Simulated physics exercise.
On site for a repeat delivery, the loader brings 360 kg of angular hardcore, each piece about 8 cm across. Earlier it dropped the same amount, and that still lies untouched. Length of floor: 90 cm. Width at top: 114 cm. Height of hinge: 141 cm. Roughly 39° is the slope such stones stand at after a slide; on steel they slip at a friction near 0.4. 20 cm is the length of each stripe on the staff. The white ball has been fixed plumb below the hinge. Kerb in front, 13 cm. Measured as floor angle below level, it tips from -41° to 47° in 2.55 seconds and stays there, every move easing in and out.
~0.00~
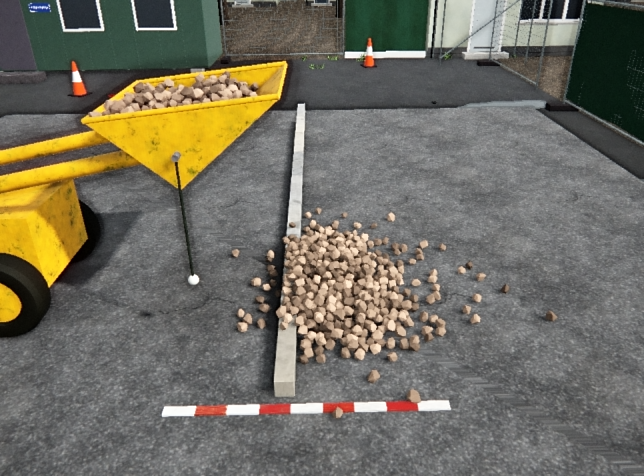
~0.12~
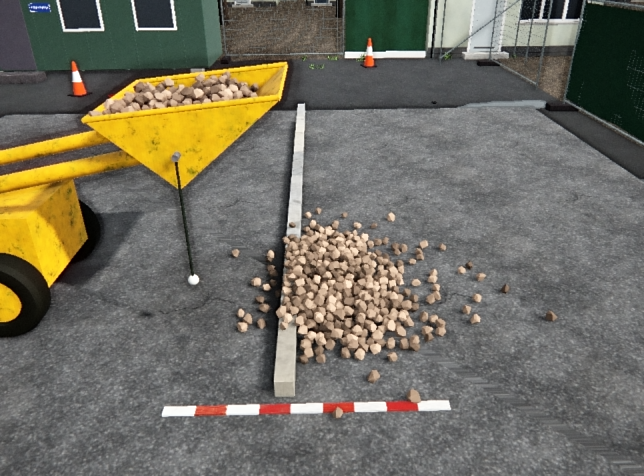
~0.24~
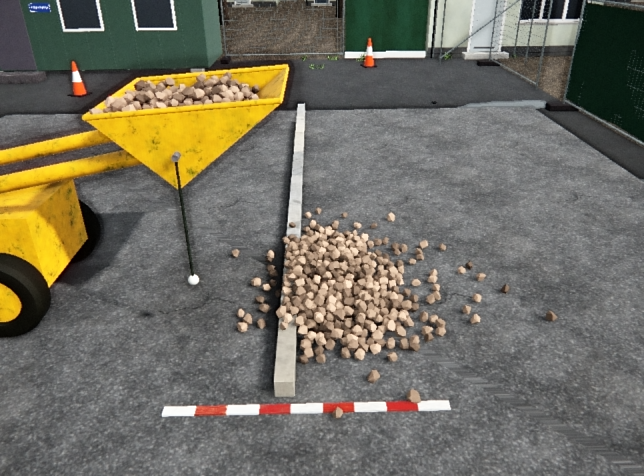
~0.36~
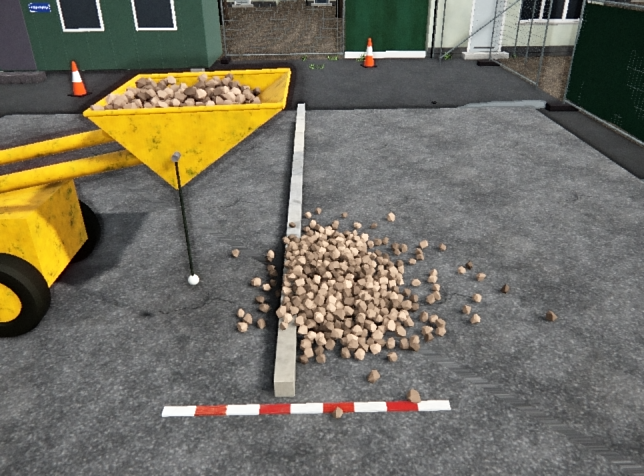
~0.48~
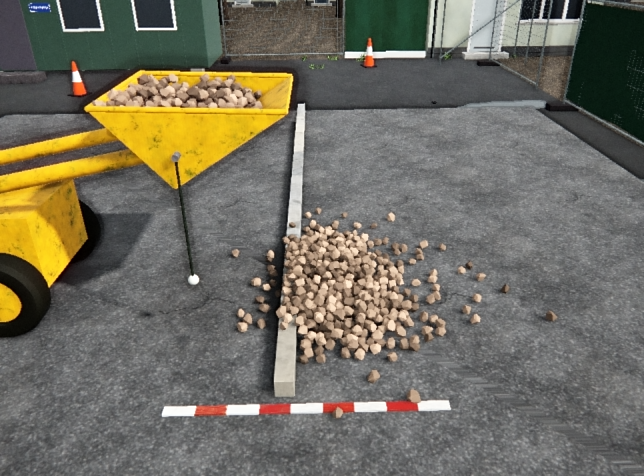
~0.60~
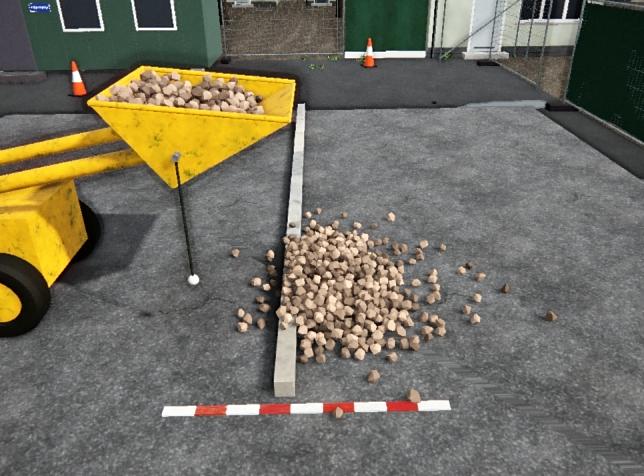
A yellow loader's bucket, heaped with brown stones, starts tilted back at the left and slowly tips forward, its front lip dipping slightly. The stones inside shift a little but stay in the bucket, while the earlier pile lies still beside the kerb, mostly on its right side.
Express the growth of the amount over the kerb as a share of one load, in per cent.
Roughly 59 per cent of a load.
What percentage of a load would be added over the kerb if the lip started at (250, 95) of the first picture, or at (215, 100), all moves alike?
About 25 per cent for the first, 5 per cent for the second.
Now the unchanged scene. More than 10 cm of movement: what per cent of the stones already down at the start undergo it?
5 %.
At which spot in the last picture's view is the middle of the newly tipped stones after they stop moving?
Centre: Approx. (306, 274).
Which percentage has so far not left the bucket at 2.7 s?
Roughly 5 per cent remains inside.
After 1.9 s the floor is at 33°; in per cent of one load, 96 in the bucket, 12 on this side of the kerb, 92 over the kerb; the foremost stones are at (481, 284).
After 2.7 s the floor is at 47°; in per cent of one load, 5 in the bucket, 53 on this side of the kerb, 143 over the kerb; the foremost stones are at (481, 284).
After 3.0 s the floor is at 47°; in per cent of one load, 0 in the bucket, 49 on this side of the kerb, 151 over the kerb; the foremost stones are at (477, 276).
After 5.7 s the floor is at 47°; in per cent of one load, 0 in the bucket, 49 on this side of the kerb, 151 over the kerb; the foremost stones are at (482, 282). Net gain over the kerb, 59.
